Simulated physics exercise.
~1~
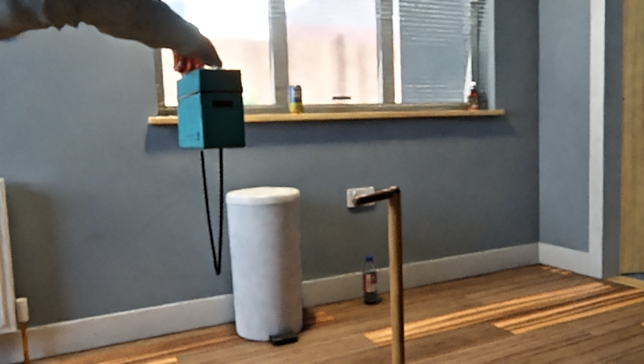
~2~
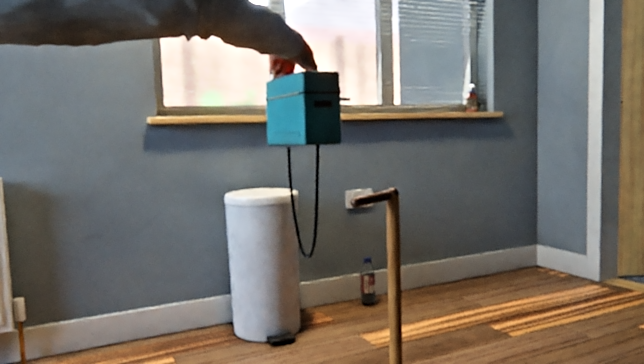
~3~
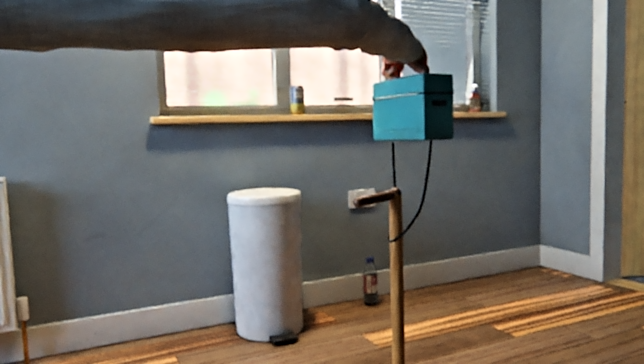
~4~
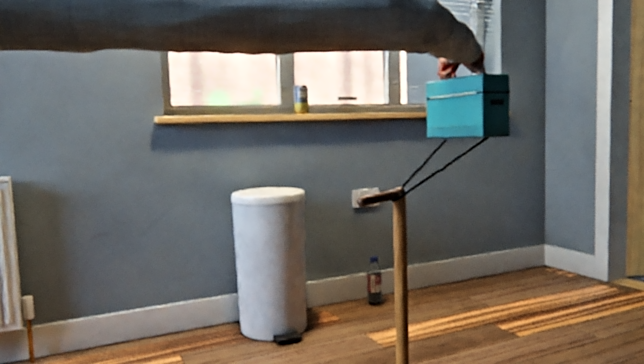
To begin with, a hand in a long grey sleeve holds a turquoise case by its top, a dark cord loop dangling beneath it, in a room with a white bin and a window. The arm carries the case to the right, towards a thin upright post with a short arm at its top. As the case passes above the post, the hanging loop meets it and catches. The hand moves a little farther right, drawing the cord taut at a slant. Finally, the case is held beyond the post, its loop snagged tight around the top.
